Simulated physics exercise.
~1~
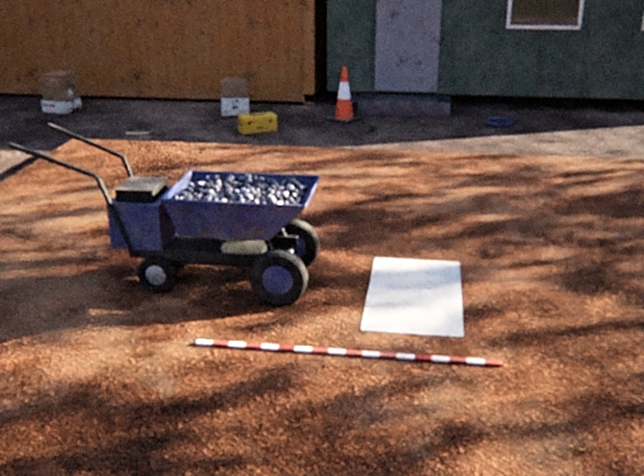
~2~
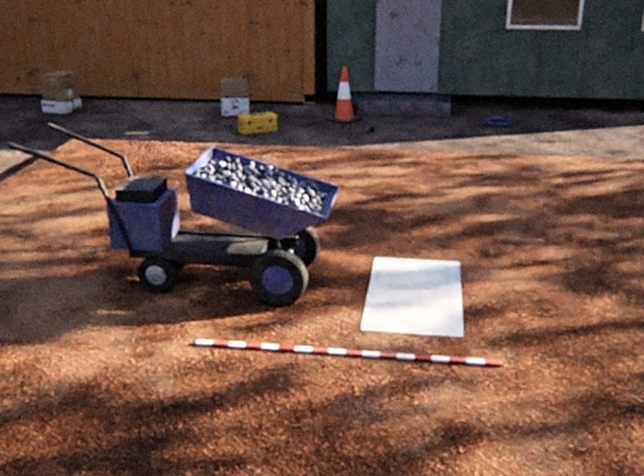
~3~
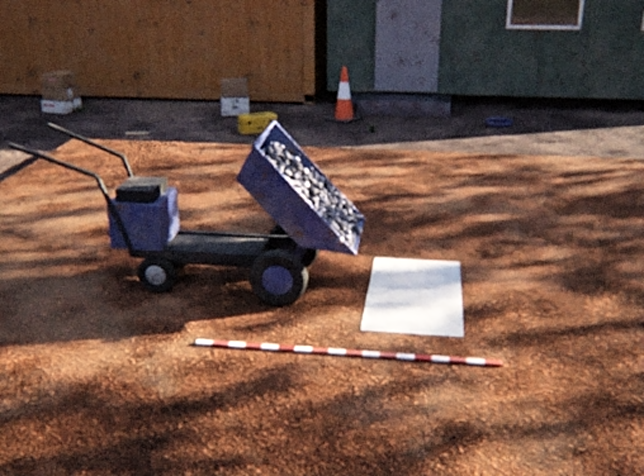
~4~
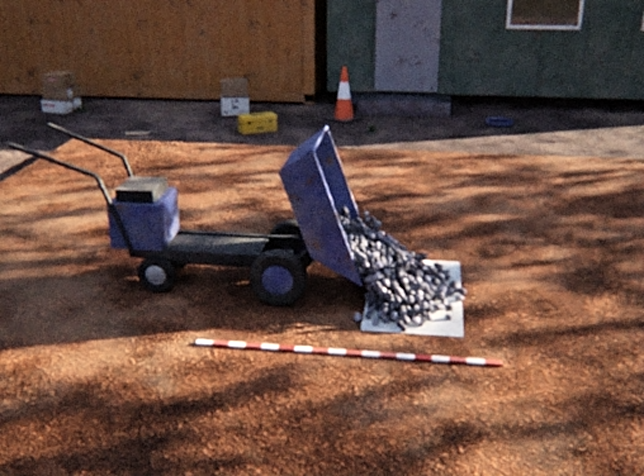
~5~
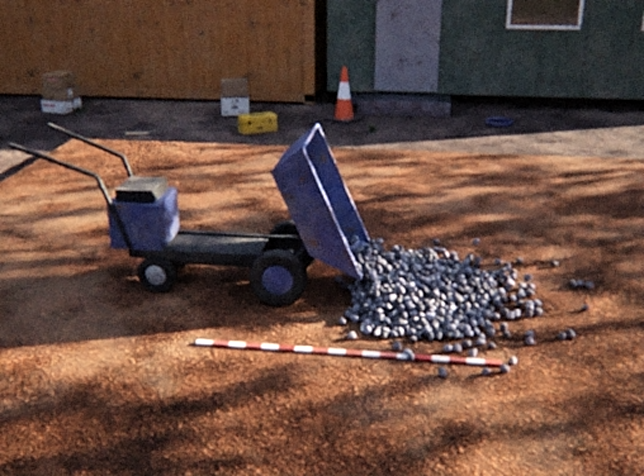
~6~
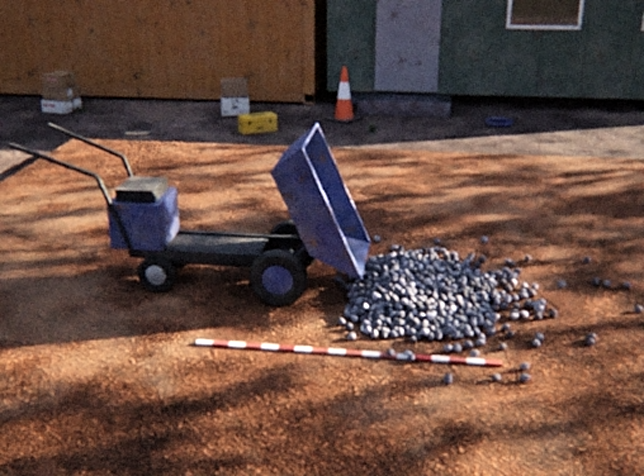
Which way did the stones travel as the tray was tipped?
The stones moved to the right, sliding out of the tray and down onto the ground.
